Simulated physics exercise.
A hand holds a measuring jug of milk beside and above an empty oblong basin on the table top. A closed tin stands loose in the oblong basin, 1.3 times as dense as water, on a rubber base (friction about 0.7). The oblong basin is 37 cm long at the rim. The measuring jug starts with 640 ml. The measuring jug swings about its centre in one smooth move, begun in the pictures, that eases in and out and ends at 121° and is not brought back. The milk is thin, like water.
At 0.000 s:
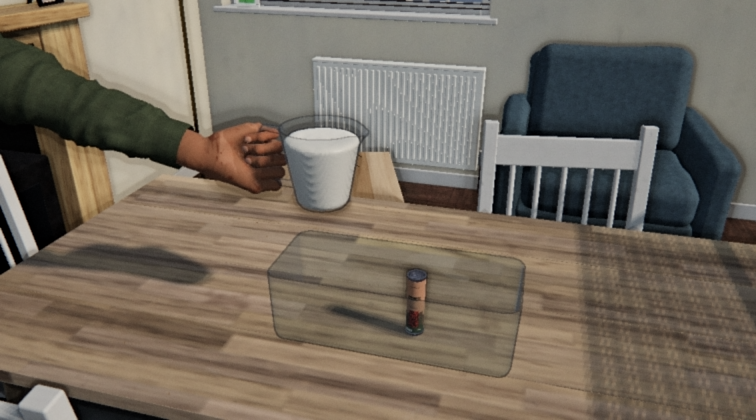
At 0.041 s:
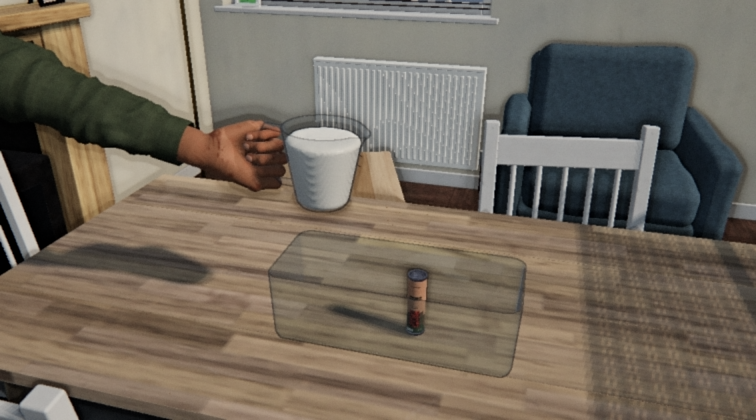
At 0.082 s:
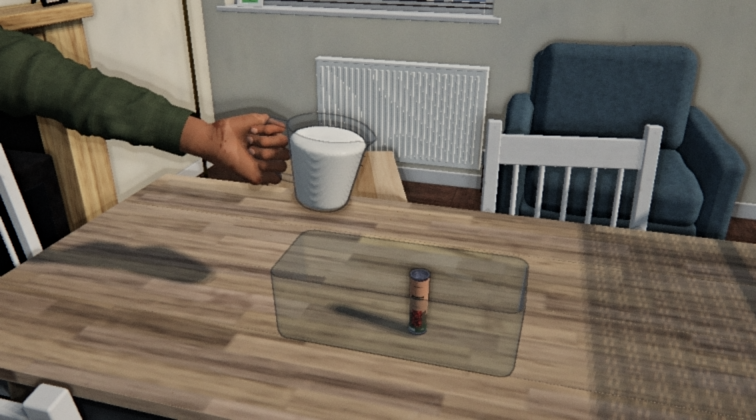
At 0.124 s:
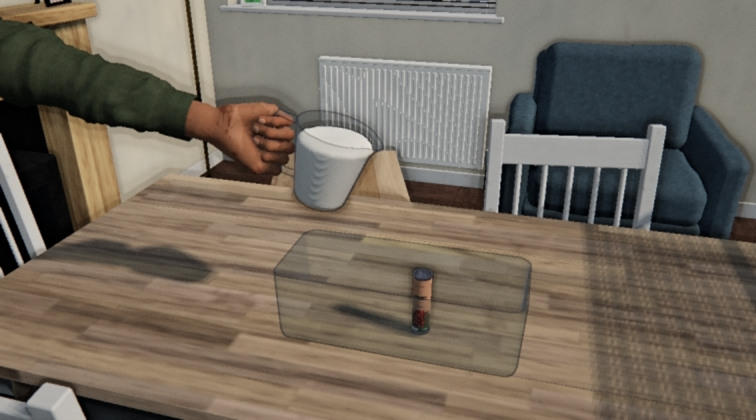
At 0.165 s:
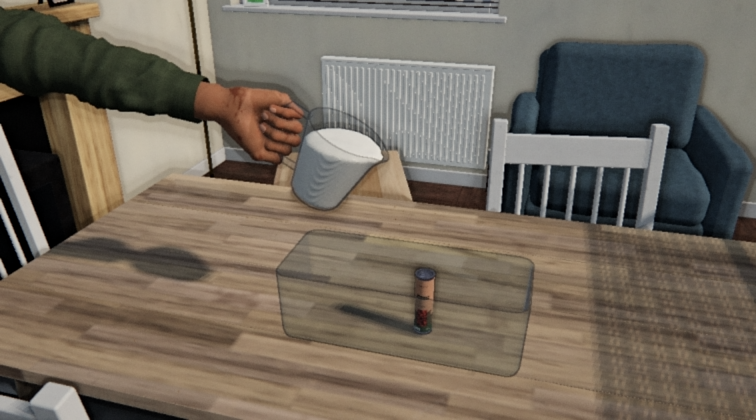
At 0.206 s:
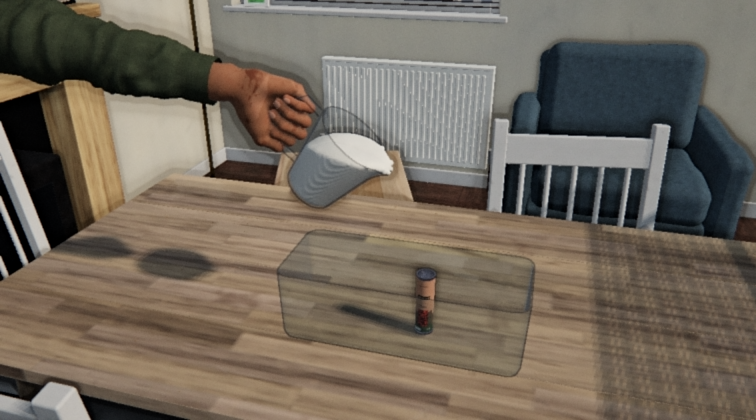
At a wooden dining table, a hand in a green sleeve held a clear jug of white liquid behind a see-through basin with a small tin inside, then smoothly tilted the jug to the right.
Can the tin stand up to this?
It goes over.
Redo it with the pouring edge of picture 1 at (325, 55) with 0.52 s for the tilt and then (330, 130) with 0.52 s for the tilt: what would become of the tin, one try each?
First it falls; then it stays up.
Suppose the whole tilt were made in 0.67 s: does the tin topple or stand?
The tin topples.
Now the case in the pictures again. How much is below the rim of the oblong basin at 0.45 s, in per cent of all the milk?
About 42 per cent.
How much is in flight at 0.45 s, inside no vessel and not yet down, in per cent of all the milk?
Some 30 per cent.
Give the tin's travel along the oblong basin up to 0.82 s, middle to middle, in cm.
About 8 cm.
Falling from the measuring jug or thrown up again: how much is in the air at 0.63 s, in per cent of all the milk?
Some 6 per cent.
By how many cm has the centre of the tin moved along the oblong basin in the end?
About 8.0 cm.
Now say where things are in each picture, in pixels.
The first picture shows tilt 0°; pouring edge (369, 133); surface from (288, 134) to (360, 141); the oblong basin's rim runs from (284, 252) to (523, 287); the tin's top is at (417, 277).
The second picture shows tilt 2°; pouring edge (371, 134); surface from (290, 134) to (361, 142).
The third picture shows tilt 7°; pouring edge (376, 139); surface from (295, 131) to (365, 144).
The fourth picture shows tilt 16°; pouring edge (383, 148); surface from (303, 130) to (373, 148).
The fifth picture shows tilt 28°; pouring edge (389, 159); surface from (308, 136) to (383, 154).
The sixth picture shows tilt 41°; pouring edge (391, 173); surface from (303, 150) to (384, 162); 2 per cent is over the edge.
Then, 0.45 s in, the tilt is 116° and 29 per cent is still to pour; the tin stands where it began.
Then, 0.63 s in, the tilt is 121° and 1 per cent is still to pour; the tin leans 19°.
Then, 0.82 s in, the tilt is 121° and 0 per cent is still to pour; the tin lies on its side.
Then, 1.02 s in, the tilt is 121° and 0 per cent is still to pour; the tin lies on its side.
Finally, the tin lies on its side.
